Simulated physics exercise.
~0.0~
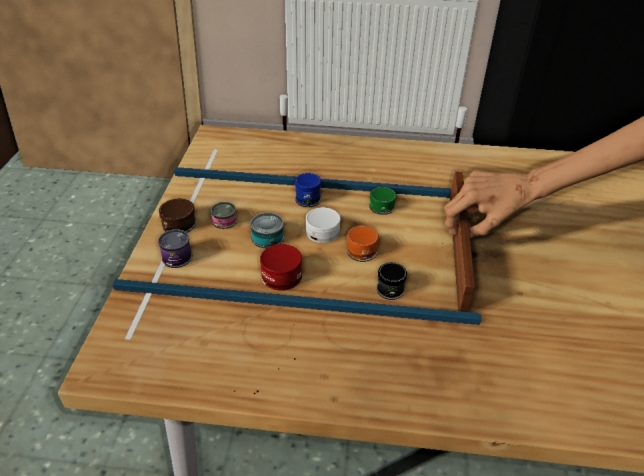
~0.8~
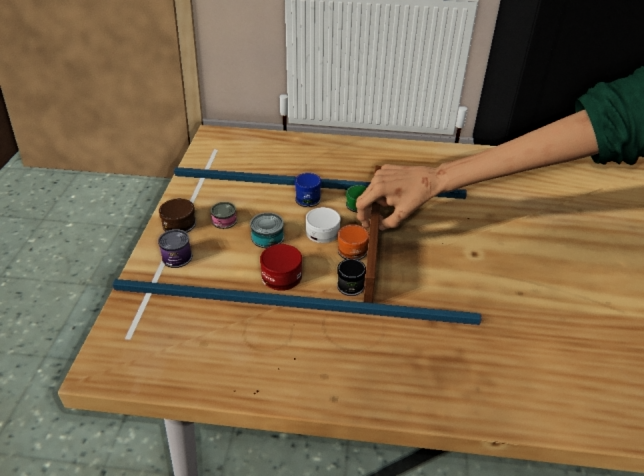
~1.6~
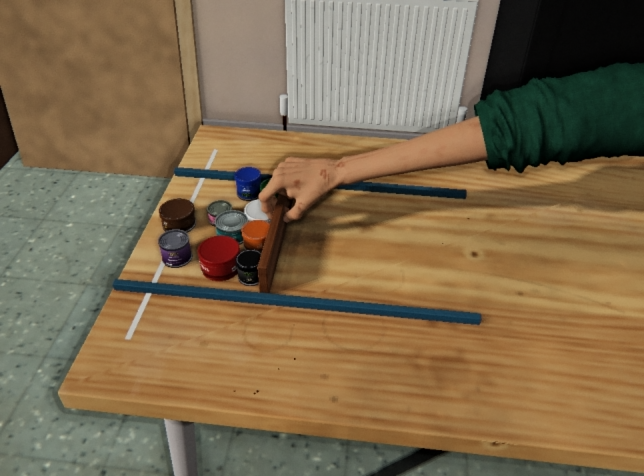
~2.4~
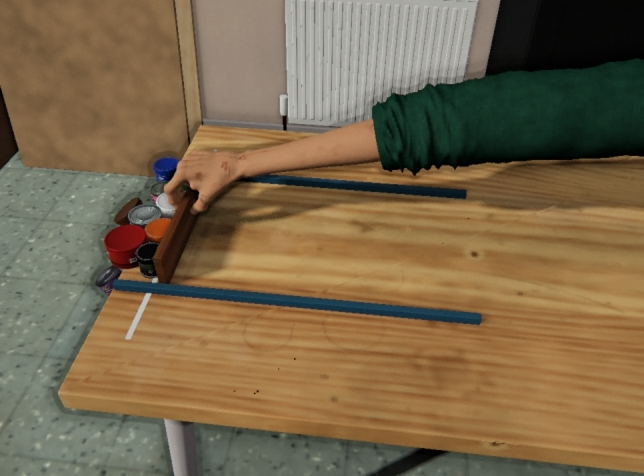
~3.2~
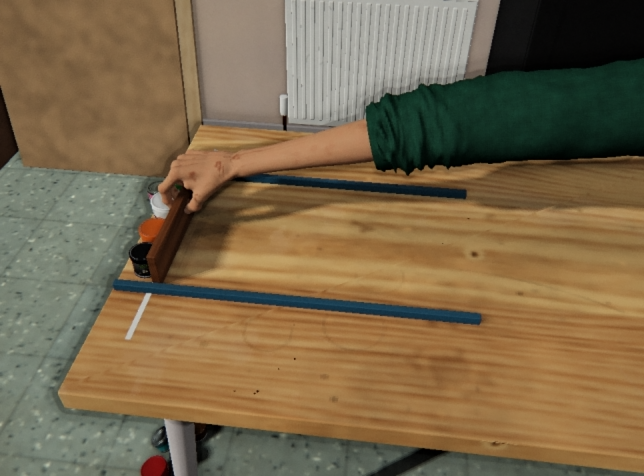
The clip opens on a wooden table where ten small pots and tins sit scattered between two blue rails, with a hand holding an upright brown board at the right. The hand slides the board left, catching the black, orange and green containers first. It keeps pushing, and the containers bunch together while the brown and purple tins stay put. The crowd is then shoved over the white tape to the table's left edge, where the purple tin tips. Finally the board stops near the tape, several containers have dropped to the floor, and white, orange and black ones remain beside it.
